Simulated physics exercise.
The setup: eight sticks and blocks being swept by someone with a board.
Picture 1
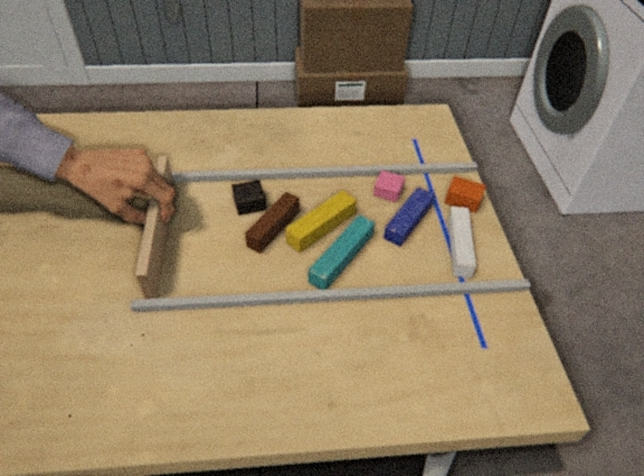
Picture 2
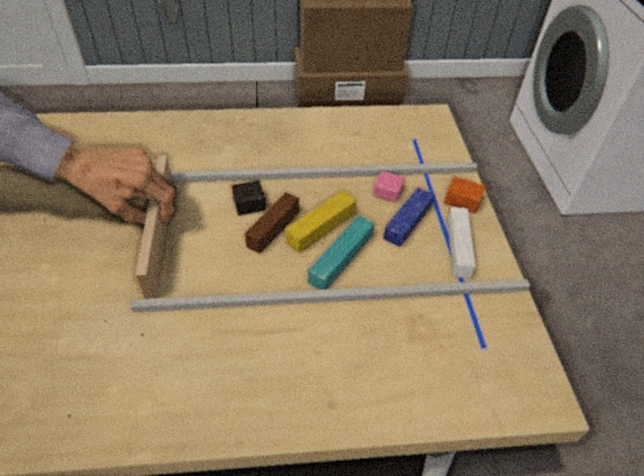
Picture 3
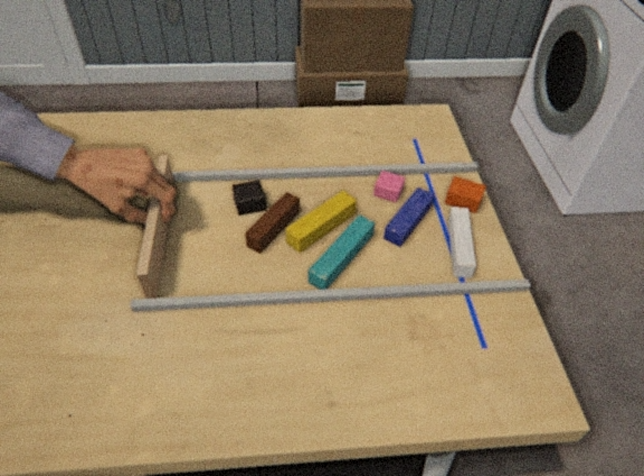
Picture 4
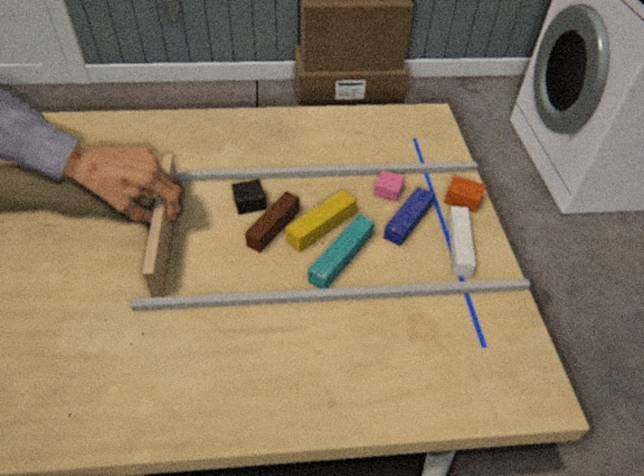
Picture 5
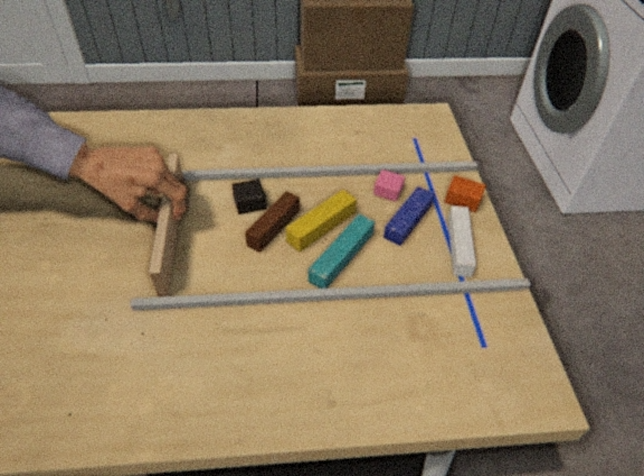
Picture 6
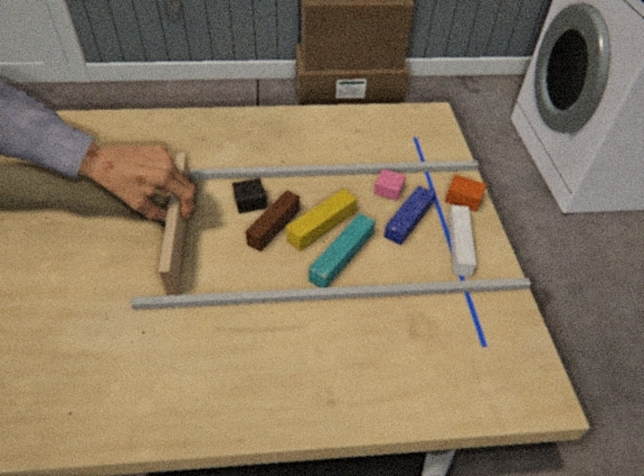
A hand at the left holds an upright wooden board on a pale wooden table, seen from above at an angle in a room with cardboard boxes and a white front-loading machine behind. Between two grey rails lie black, brown, yellow, turquoise, pink, blue, white and orange pieces, with a blue line crossing at the right. The board barely moves at first, then slides slightly right, while the pieces and camera stay still.
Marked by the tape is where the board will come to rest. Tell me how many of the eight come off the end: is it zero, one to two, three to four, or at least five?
It is three to four.
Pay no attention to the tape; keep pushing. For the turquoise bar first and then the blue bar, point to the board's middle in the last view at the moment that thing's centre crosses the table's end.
Its middle is about (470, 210) and about (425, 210).
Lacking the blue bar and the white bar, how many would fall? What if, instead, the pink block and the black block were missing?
1, then 3.
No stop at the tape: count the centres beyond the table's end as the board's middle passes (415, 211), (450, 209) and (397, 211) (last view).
Going through the three positions, you'd get 2, 3 and 0.
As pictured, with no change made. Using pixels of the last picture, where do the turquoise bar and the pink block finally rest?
The turquoise bar ends at (492, 245) and the pink block at (468, 175).
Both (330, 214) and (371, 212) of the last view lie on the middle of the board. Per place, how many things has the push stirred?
Well, it's 5 at the first one and 8 at the second.
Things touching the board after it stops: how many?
I count 4 of them.
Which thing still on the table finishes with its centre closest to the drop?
The pink block is it.
Early on, none off yet; orange block at rest near (466, 193); white bar at rest near (461, 240); blue bar at rest near (410, 214).
A while later, none off yet; orange block at rest near (466, 193); white bar at rest near (461, 240); blue bar travelled a little near (424, 218).
Further along, none off yet; orange block travelled about its own width near (495, 190); white bar travelled about its own width near (511, 239); blue bar travelled about its own width near (484, 219).
Finally, the number that fall off is three or four; lost, blue bar, white bar and orange block.
